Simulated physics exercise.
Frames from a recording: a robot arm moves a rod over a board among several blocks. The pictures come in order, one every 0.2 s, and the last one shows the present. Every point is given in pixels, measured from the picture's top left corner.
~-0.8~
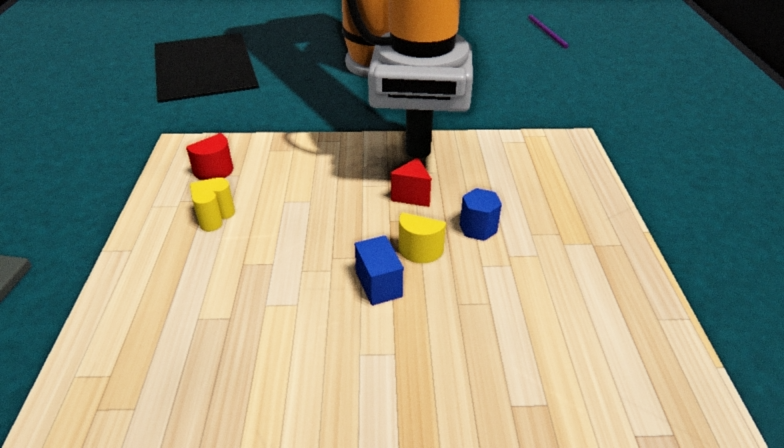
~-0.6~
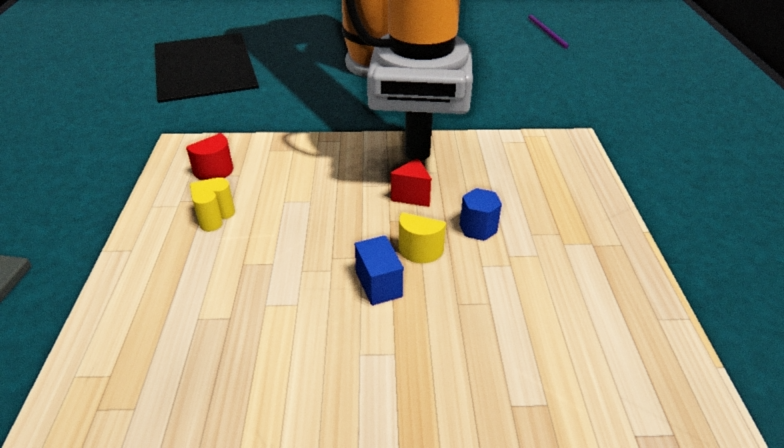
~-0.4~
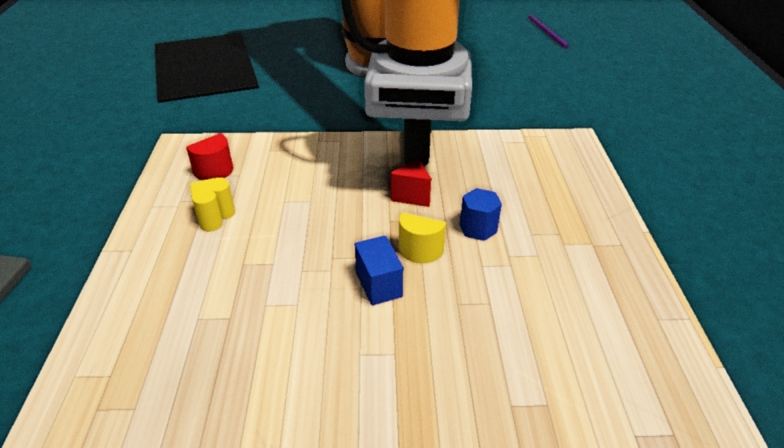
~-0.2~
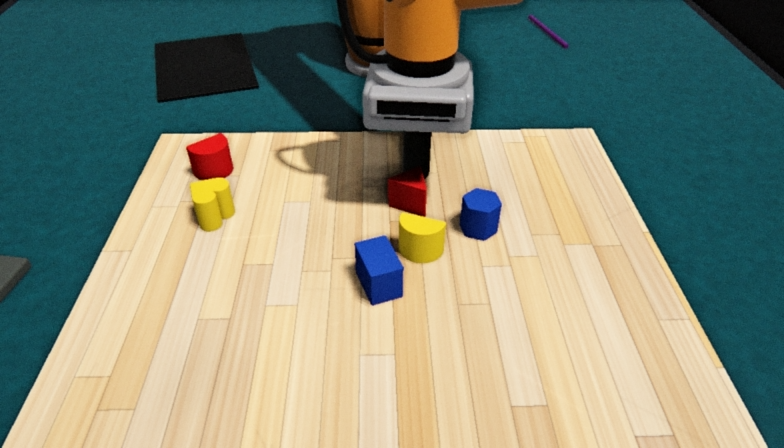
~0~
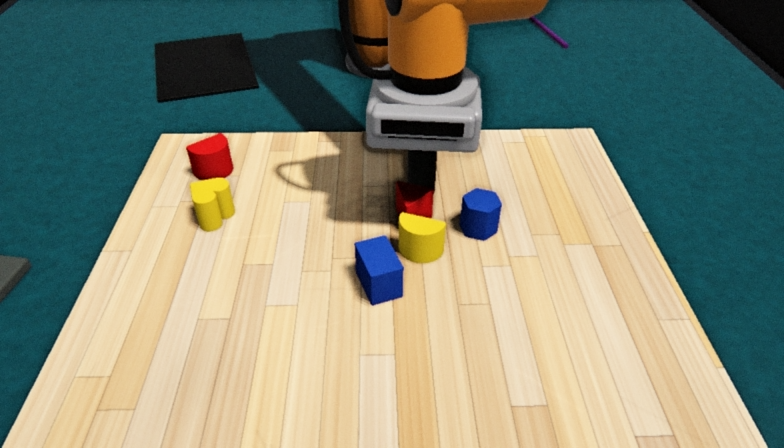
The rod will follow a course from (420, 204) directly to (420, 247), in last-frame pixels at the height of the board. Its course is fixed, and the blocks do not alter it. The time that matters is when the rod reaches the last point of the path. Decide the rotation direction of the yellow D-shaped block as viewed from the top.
My answer: Anticlockwise.
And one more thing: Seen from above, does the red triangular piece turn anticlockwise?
That would be a no.
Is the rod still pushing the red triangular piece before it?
It seems not.
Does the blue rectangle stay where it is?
My answer is yes.
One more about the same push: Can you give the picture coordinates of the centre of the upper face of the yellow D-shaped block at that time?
It should be at (417, 238) by then.
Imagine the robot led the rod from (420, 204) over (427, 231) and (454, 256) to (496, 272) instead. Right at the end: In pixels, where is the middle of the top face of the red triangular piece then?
It ends at (402, 213).
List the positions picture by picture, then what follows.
Rod tip (418, 152); block tops, blue rectangle (378, 255); red triangular piece (413, 169); yellow D-shaped block (420, 224); blue six-sided block (482, 199), in the first picture.
Rod (418, 154); blocks unchanged, in the second picture.
Rod (416, 161); blocks unchanged, in the third picture.
Rod (416, 173); red triangular piece (411, 178), in the fourth picture.
Rod (421, 191); blue rectangle (378, 255); red triangular piece (412, 191); yellow D-shaped block (420, 224); blue six-sided block (482, 199), in the fifth picture.
What follows on the original path. Halfway along, rod (421, 212); red triangular piece (404, 211), turned 30° clockwise; yellow D-shaped block (418, 227), turned 30° anticlockwise.
At the end, rod (421, 233); blue rectangle in place; red triangular piece (392, 223), turned 40° clockwise; yellow D-shaped block (417, 238), turned 35° anticlockwise; blue six-sided block in place.
